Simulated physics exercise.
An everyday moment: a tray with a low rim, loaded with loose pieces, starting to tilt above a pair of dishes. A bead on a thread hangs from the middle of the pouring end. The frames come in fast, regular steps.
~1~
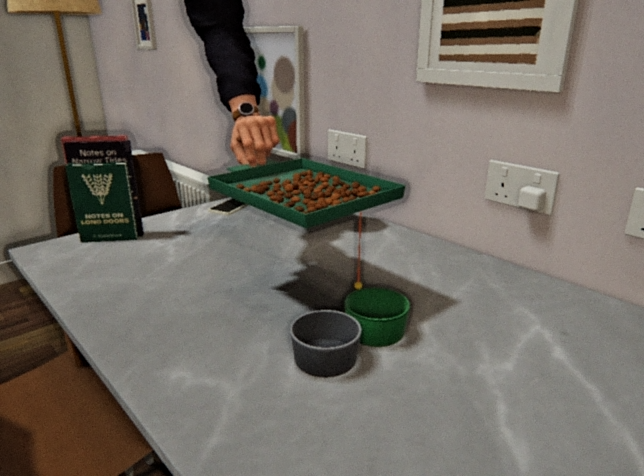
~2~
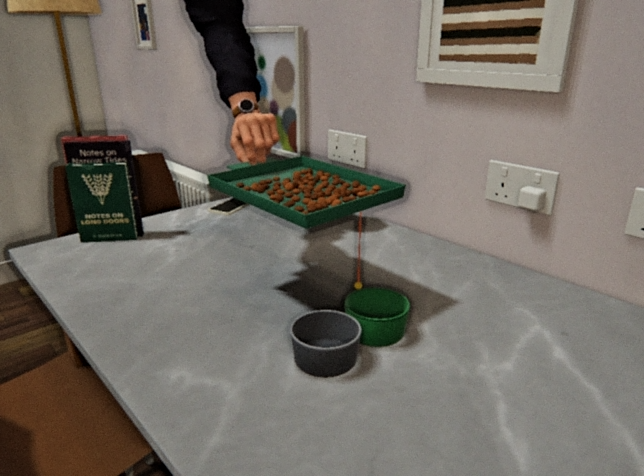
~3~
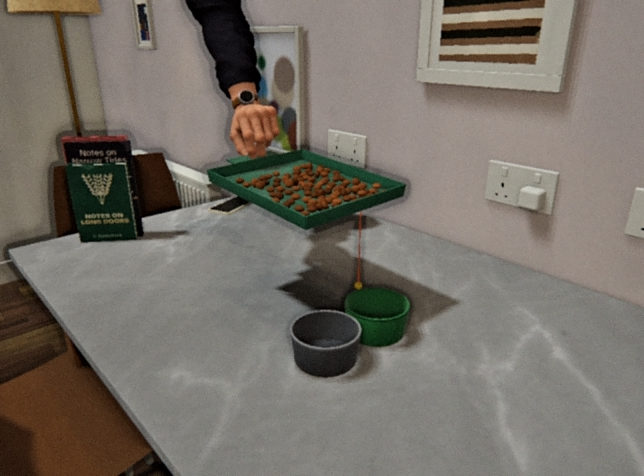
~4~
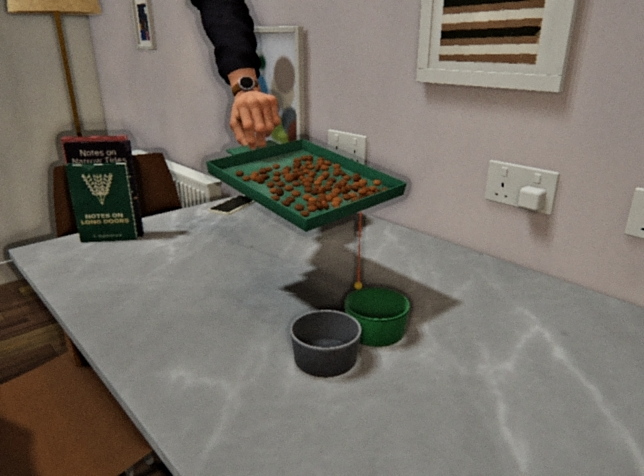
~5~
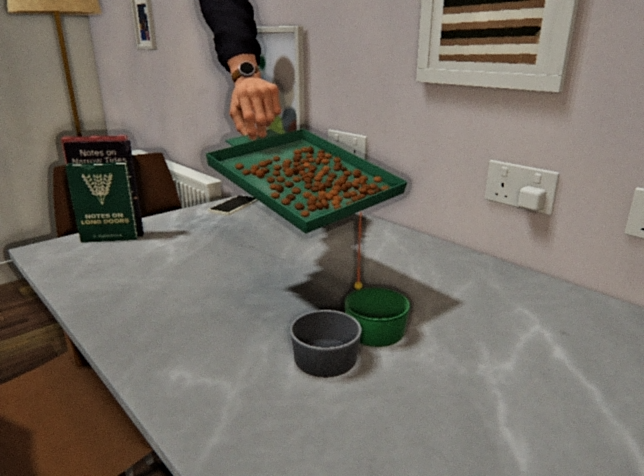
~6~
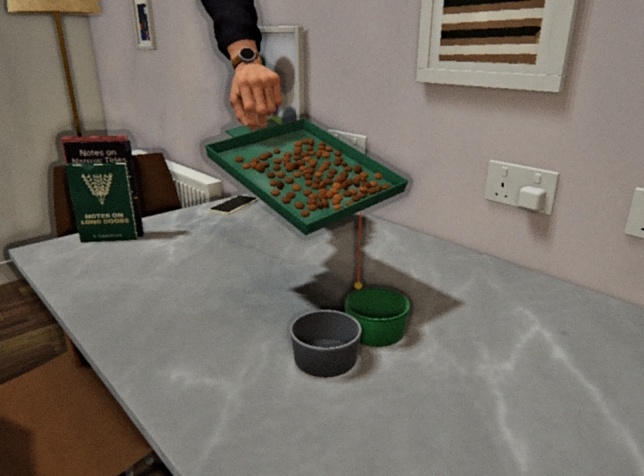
A hand behind a green tray of brown kibble, the tray gradually tilting above a grey dish and a green dish.
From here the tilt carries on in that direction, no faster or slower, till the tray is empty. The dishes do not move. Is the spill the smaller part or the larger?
In the dishes lies over half of it.
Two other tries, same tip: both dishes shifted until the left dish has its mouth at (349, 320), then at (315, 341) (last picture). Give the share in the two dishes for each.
In turn 60 and 60 in a hundred.
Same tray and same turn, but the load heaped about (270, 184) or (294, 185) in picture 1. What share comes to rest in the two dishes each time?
In turn 90 and 90 in a hundred.
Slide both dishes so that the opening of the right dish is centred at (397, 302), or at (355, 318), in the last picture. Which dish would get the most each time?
One: The left-hand dish. Two: The right dish.
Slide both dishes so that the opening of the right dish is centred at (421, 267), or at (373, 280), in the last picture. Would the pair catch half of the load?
At the first place under half, at the second the smaller part.
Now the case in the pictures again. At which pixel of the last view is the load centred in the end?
Near (334, 348).
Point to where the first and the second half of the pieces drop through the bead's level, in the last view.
At about (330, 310), then at (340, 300).
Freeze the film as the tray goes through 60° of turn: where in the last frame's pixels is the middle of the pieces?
Roughly at (334, 197).
Shortly afterwards, tray tipped steeply; all but a few on the tray; only a few in the air.
Next, tray tipped right over; near half on the tray; near a quarter in the left dish; a little in the right dish; a little outside both; a little in the air.
Some moments later, tray tipped past a quarter turn; near two thirds in the left dish; near a quarter in the right dish; a little outside both.
In the end, tray tipped past a quarter turn; near two thirds in the left dish; near a quarter in the right dish; a little outside both.
